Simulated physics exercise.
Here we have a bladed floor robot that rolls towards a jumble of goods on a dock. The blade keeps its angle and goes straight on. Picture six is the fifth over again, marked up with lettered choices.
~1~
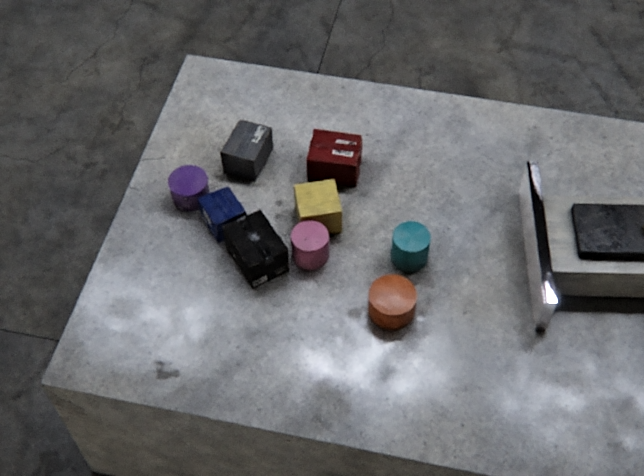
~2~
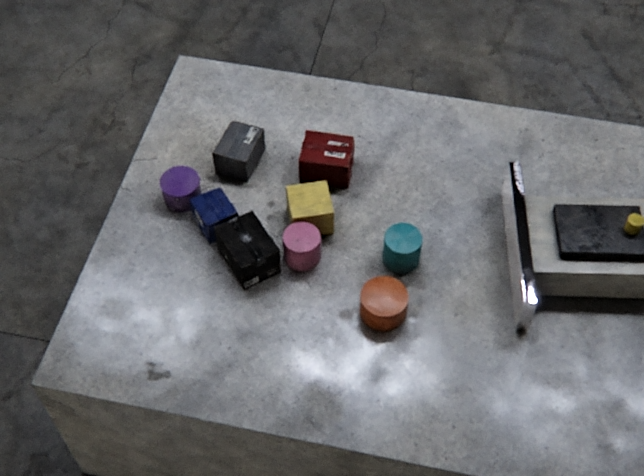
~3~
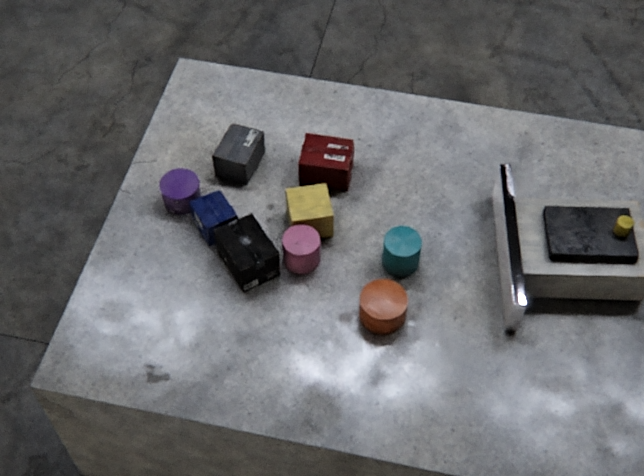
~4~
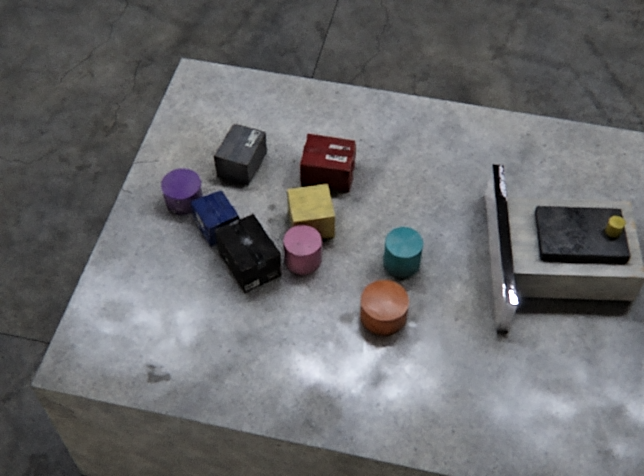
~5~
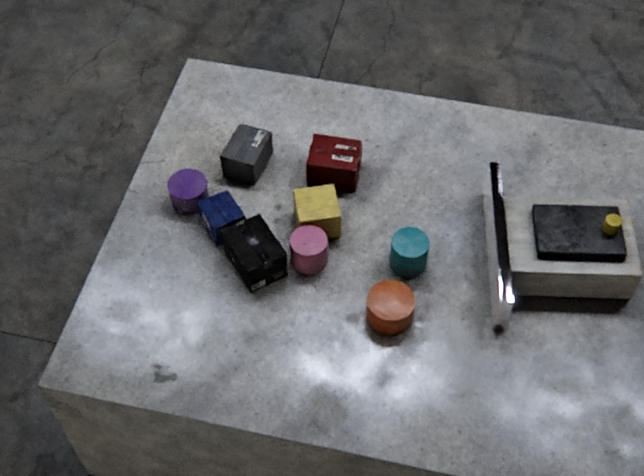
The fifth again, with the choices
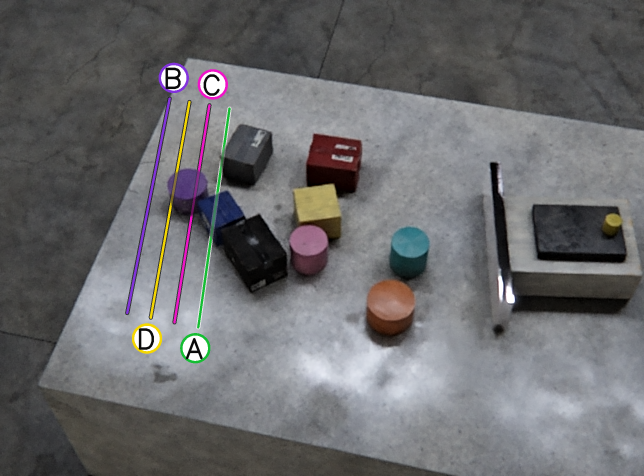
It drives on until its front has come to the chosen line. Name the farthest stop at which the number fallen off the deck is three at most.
It can go as far as D.
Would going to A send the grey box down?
No.
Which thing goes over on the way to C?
The grey box.
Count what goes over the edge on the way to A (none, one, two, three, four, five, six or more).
The count is none.
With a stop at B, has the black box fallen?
No.
On the copy, A at (215, 208); B at (150, 196); C at (193, 204); D at (172, 200).
On D. First, robot (446, 208); orange canister (349, 309); turquoise canister (351, 248).
Then, robot (328, 187); grey box (195, 147); purple pail (186, 188).
Finally, robot (238, 171); grey box over the edge; purple pail over the edge; two fallen.
By contrast, A is within the limit but short; B drops five; C is within the limit but short.
